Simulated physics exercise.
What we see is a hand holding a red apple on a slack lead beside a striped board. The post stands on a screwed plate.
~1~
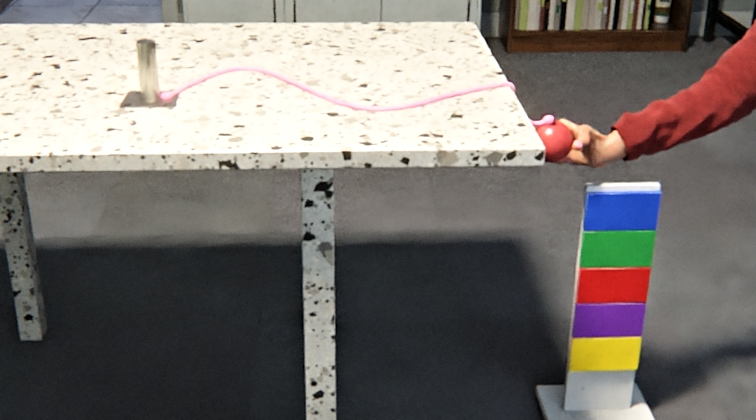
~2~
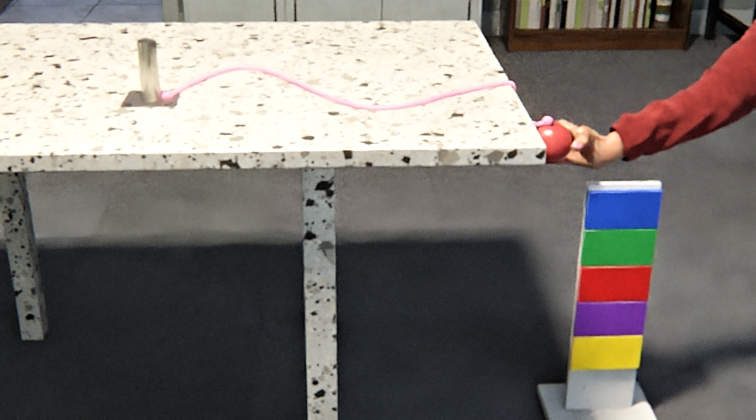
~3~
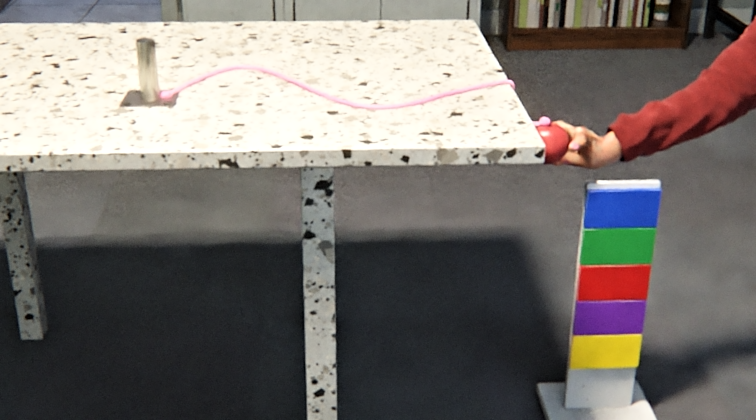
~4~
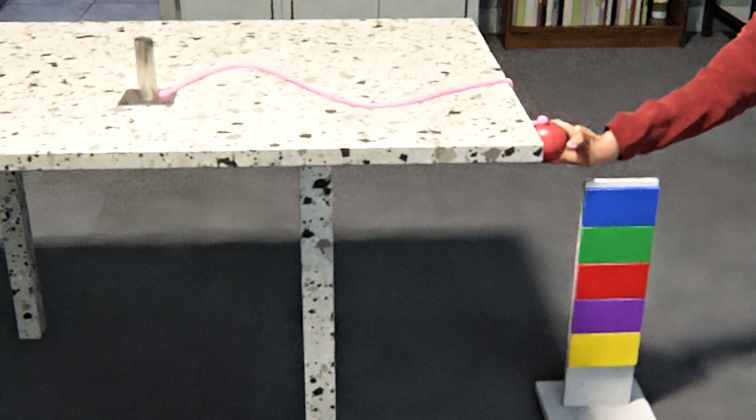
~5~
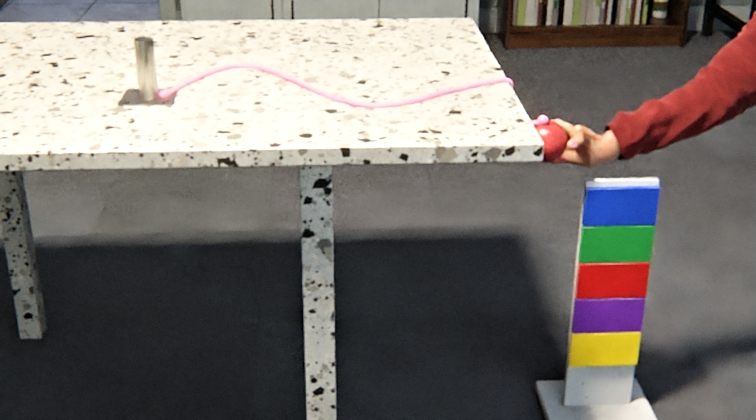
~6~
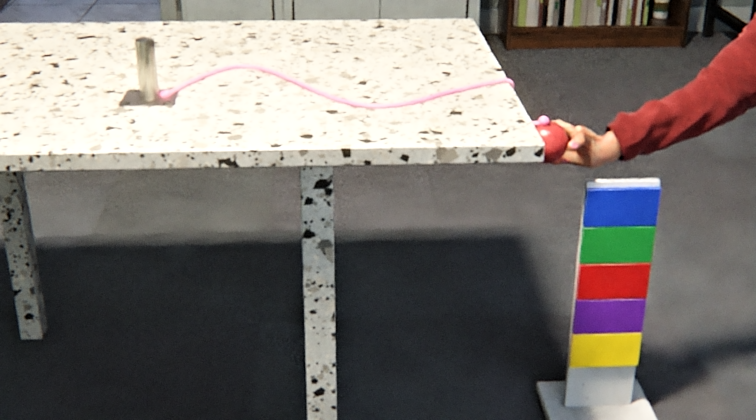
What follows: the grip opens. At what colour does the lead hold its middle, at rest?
Its centre hangs level with the red band.
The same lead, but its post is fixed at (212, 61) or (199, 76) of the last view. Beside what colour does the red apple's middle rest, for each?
One after the other, purple; purple.
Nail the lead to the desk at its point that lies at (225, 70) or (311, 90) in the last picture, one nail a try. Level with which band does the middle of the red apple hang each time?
Try by try: Green; blue.
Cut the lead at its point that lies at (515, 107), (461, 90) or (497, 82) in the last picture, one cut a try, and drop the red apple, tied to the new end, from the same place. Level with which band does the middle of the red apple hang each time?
Taking them in turn: Green; higher than all five; blue.
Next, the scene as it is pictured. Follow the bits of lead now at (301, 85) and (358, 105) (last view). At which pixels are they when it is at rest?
They go to (383, 85) and to (466, 81).
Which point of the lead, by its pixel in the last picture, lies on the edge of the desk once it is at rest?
Near (402, 105).
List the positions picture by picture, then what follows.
Red apple (551, 141); blue (623, 212); green (618, 250); red (614, 286); purple (610, 321); yellow (606, 355), in the first frame.
Red apple (550, 142); lead through (193, 83) (266, 72) (323, 96) (404, 107) (482, 88), in the second frame.
Red apple (548, 143), in the third frame.
Red apple (545, 142); lead through (190, 82) (263, 70) (320, 93) (401, 104) (479, 85), in the fourth frame.
Red apple (546, 141), in the fifth frame.
Red apple (546, 142); lead through (191, 82) (265, 70) (321, 94) (402, 105) (481, 85), in the sixth frame.
Soon after, apple near (503, 263); level with green.
After that, apple near (497, 280); level with red.
In the end, apple near (498, 282); level with red. Its middle rests at the red band.
